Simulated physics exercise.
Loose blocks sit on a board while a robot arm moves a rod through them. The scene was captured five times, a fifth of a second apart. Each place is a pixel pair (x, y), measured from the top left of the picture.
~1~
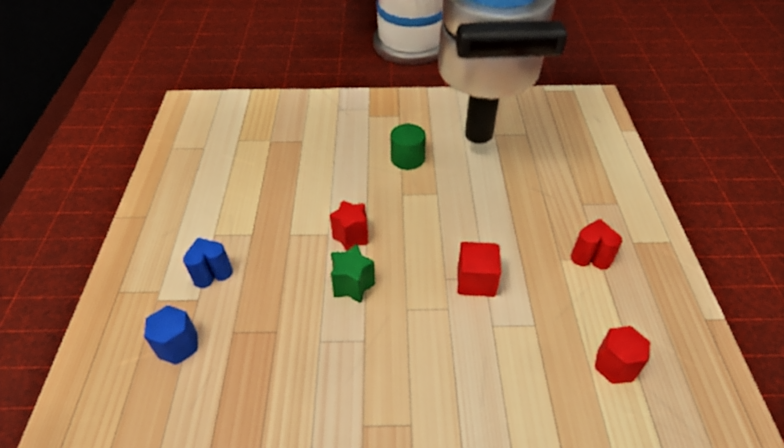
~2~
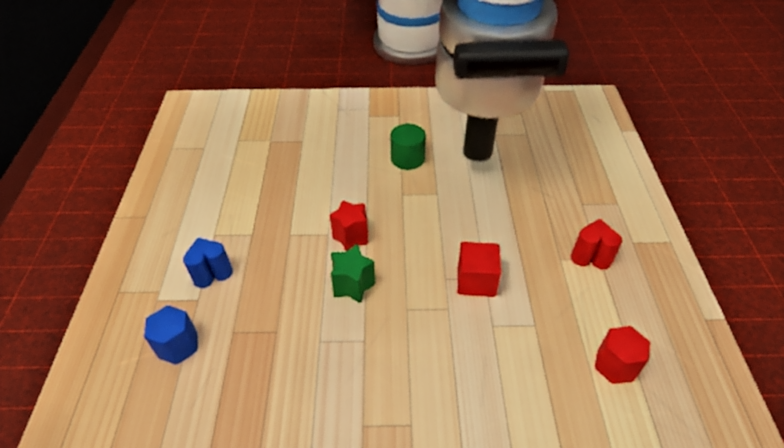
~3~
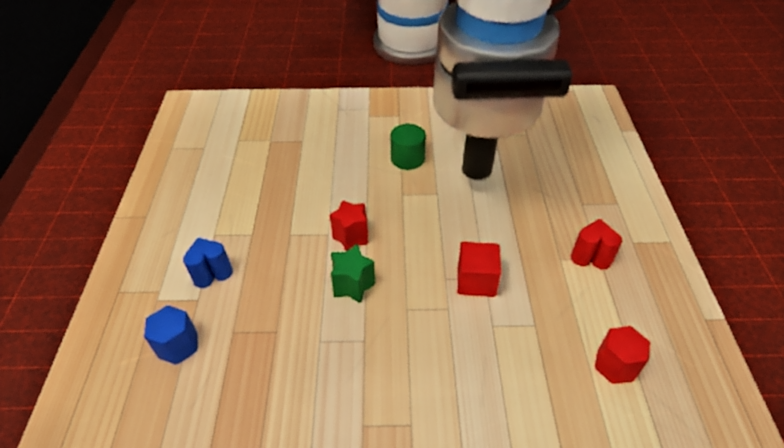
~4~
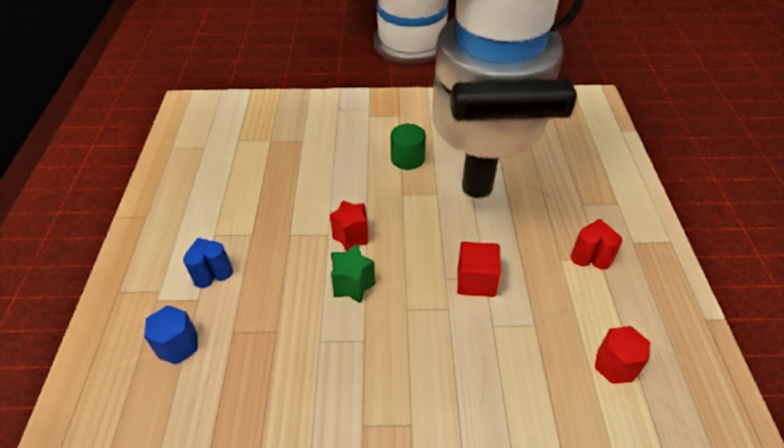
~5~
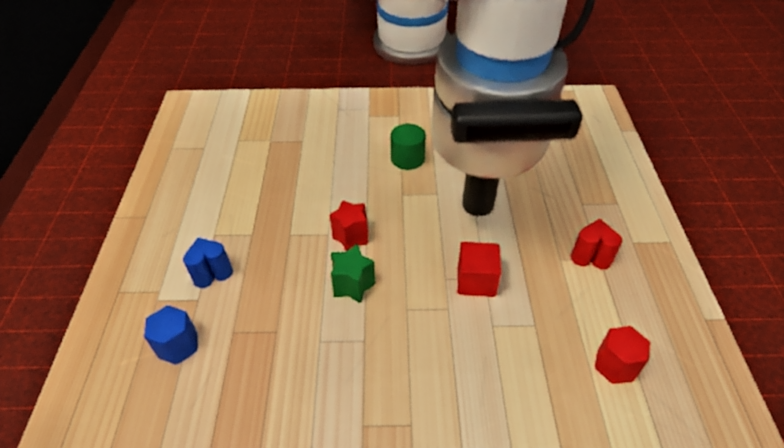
A robot arm moves its black rod down the board toward the still red cube.
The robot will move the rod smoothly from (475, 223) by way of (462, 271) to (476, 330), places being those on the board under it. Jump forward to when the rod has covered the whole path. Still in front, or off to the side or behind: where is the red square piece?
It keeps leading.
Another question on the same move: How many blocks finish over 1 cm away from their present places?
Blocks that move over 1 cm: One.
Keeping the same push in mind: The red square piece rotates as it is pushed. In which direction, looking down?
It makes a counterclockwise turn.
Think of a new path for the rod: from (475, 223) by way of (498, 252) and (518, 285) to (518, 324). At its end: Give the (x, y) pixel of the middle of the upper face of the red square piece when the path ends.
My best guess is (487, 279).
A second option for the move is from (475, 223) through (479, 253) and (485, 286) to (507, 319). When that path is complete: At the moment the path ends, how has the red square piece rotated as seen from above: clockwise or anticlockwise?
My prediction: CW.
On the path given first. One third of the way, rod at (468, 237); nothing pushed yet.
Two thirds of the way, rod at (466, 274); red square piece at (494, 293), turned 50° anticlockwise.
At the end, rod at (480, 314); red square piece at (518, 331), turned 70° anticlockwise.
